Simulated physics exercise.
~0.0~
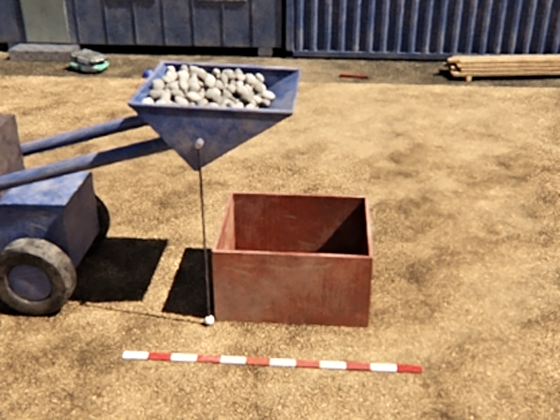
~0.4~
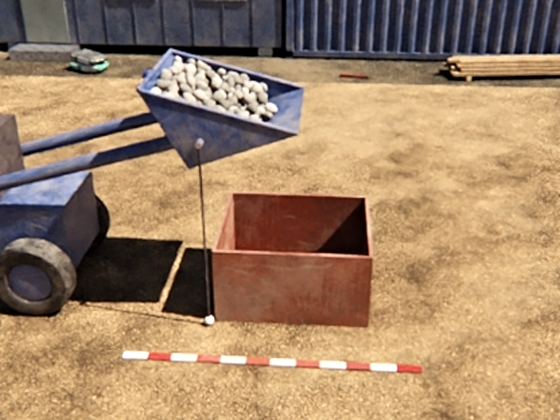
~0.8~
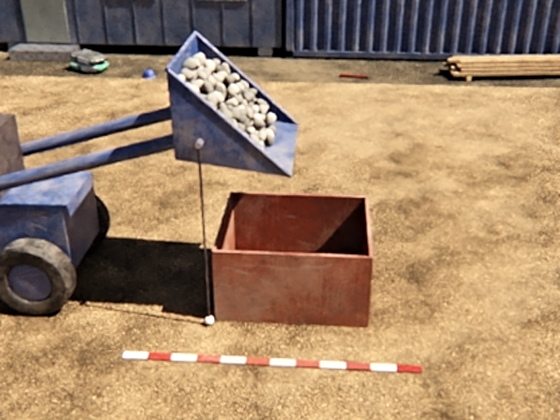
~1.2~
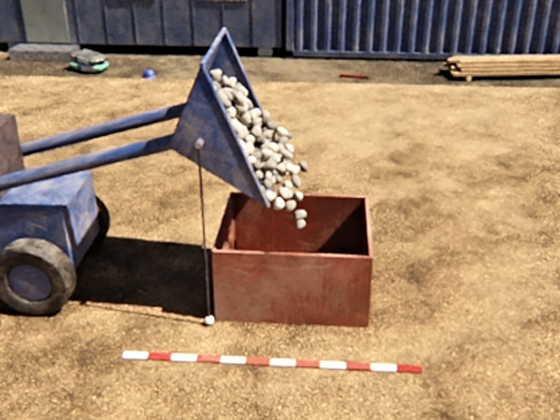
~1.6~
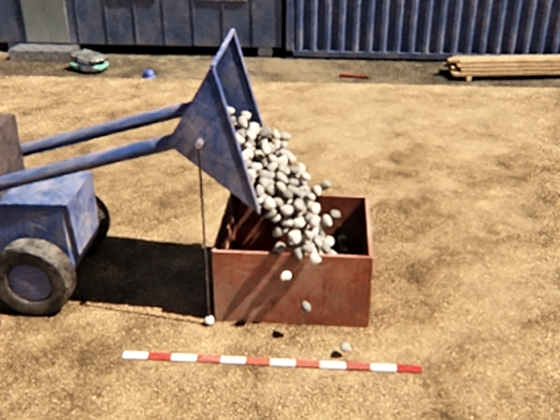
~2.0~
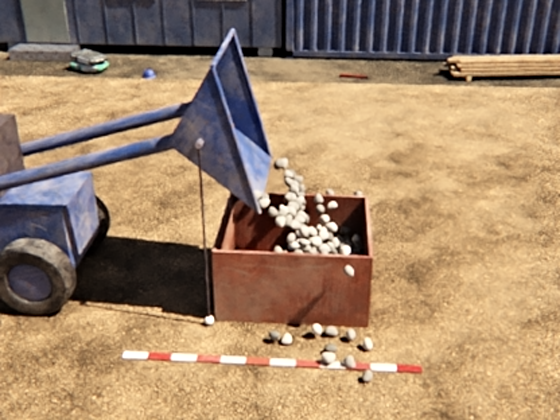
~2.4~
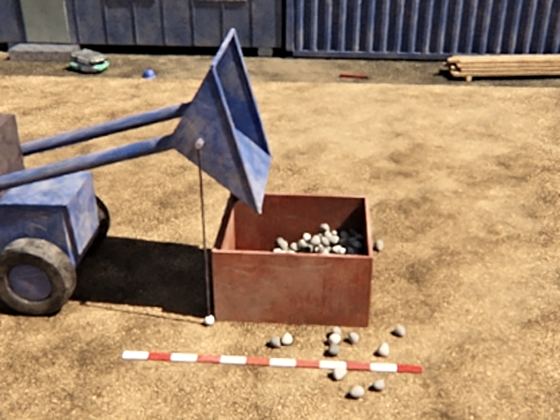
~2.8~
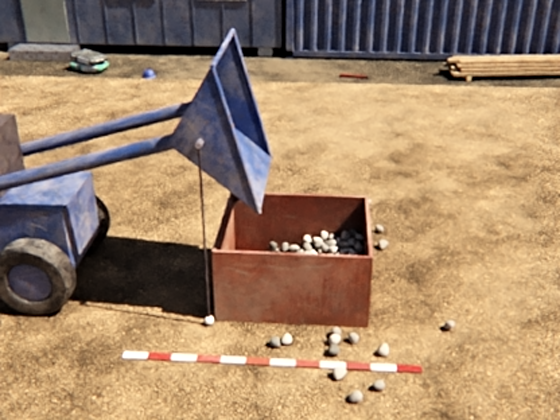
At the start, a blue loader on the left holds a raised bucket heaped with pale, rounded stones beside an open reddish-brown bin, with a red and white striped staff lying in front. The bucket tips forward to the right, gently at first, while the stones stay inside. As it steepens, the leading stones slide over the lip, and then the load pours into the bin. The bucket stops at a steep tilt while the last stones tumble out. In the end it hangs empty, most stones lie in the bin, and a few are scattered on the ground around it.
